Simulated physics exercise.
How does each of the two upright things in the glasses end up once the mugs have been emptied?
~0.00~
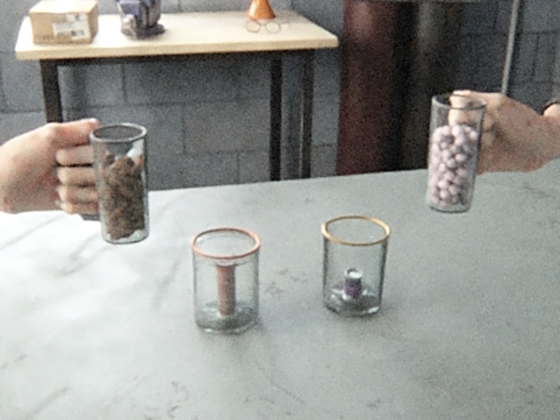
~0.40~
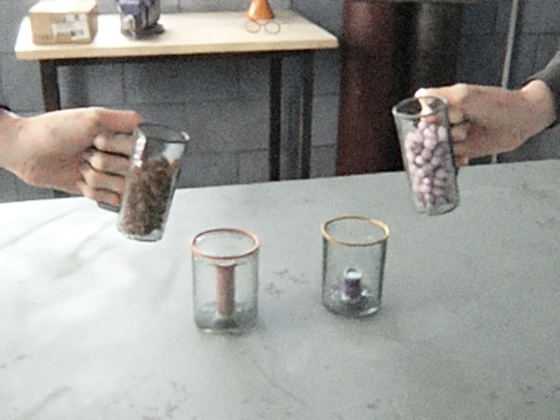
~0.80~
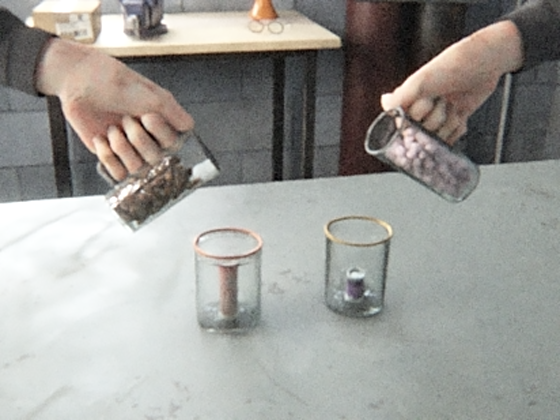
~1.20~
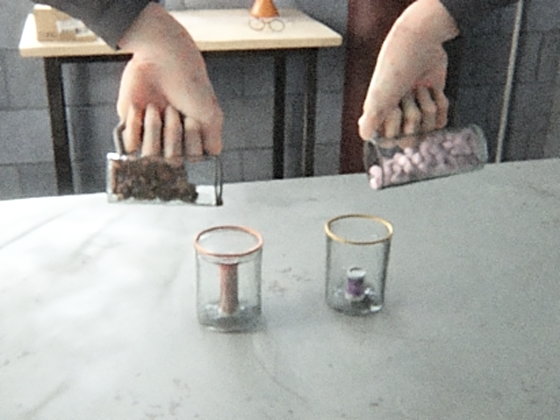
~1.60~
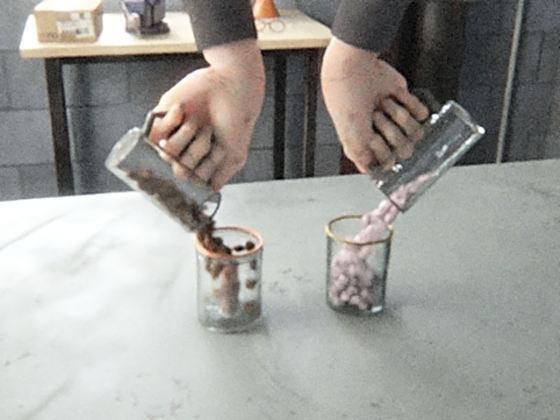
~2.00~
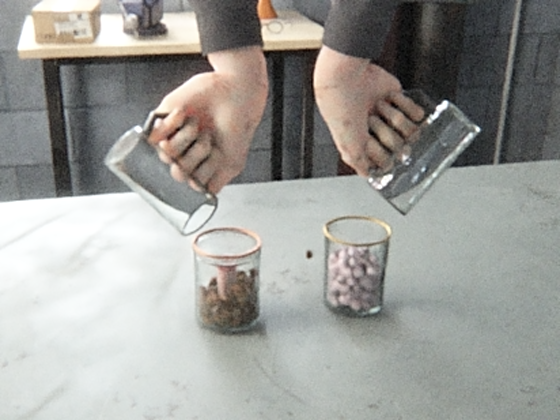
The reddish post on the left still sticks out above the brown bits, while the short purple thing on the right is buried under the pink balls.
